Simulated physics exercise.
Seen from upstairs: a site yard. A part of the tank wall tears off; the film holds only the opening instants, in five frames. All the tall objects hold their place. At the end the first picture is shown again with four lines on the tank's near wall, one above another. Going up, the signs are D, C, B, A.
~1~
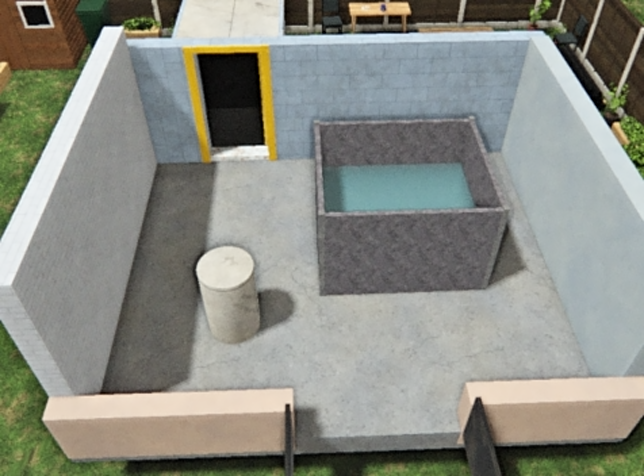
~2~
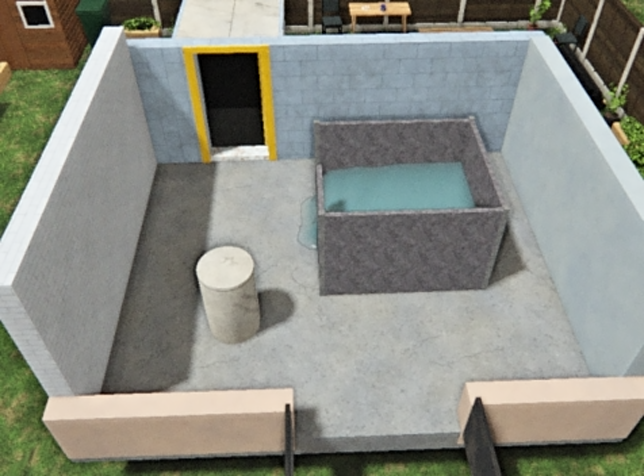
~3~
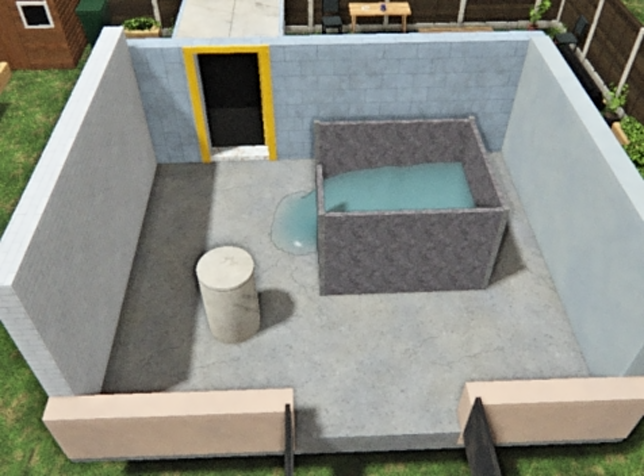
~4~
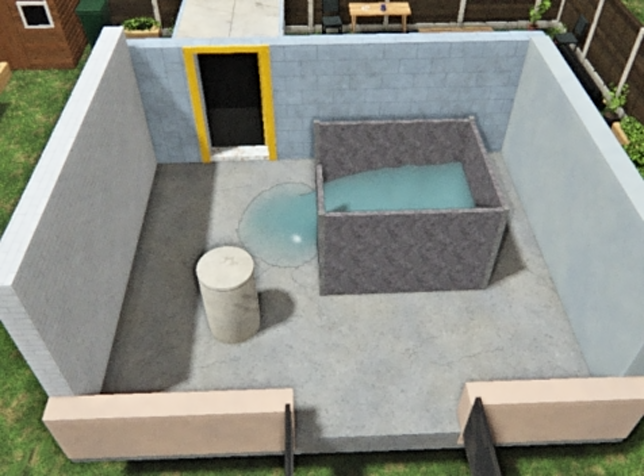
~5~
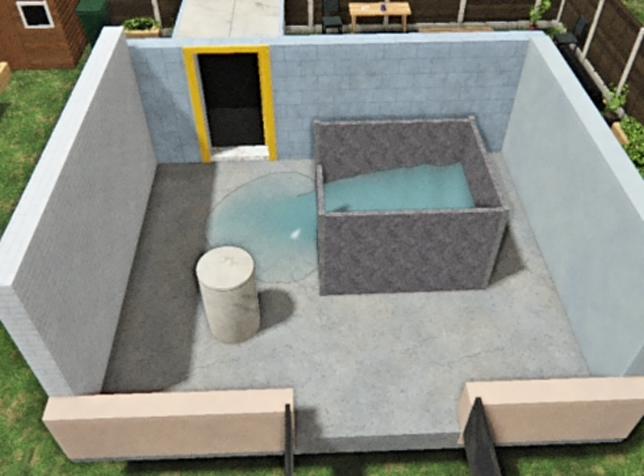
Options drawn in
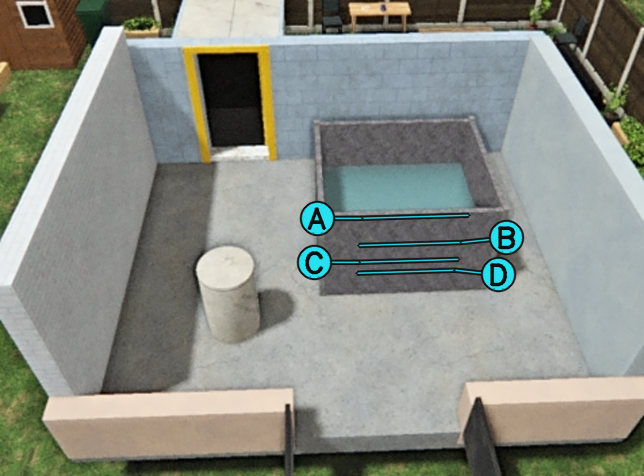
Blue-green water pours from the left side of the dark tank and spreads across the concrete.
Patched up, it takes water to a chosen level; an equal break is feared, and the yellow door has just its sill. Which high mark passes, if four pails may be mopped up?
The answer is mark D.
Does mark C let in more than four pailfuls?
Yes, that goes wrong.
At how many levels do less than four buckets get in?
One of them.
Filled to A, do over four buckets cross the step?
Yes, it does.
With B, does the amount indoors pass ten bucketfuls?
Yes, clearly.
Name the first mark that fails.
That is mark C.
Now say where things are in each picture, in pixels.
The first frame shows water in the tank at rest, its middle at (399, 204); foot of the yellow doorway at (240, 161); open gate at (380, 383).
In the second frame, water covers 1 % of the ground, its front hidden from here.
The third frame shows front seen at (281, 242), 3 % of the ground wet.
The fourth frame shows front seen at (270, 193), 7 % of the ground wet.
The fifth frame shows front seen at (258, 185), 13 % of the ground wet.
On the marked copy, A at (414, 216); B at (410, 244); C at (408, 260); D at (406, 271); from the bottom up D, C, B, A.
With A, dozens of bucketfuls pour in.
With B, dozens of bucketfuls pour in.
With C, about 11 bucketfuls get in.
With D, a bucket or two gets in.
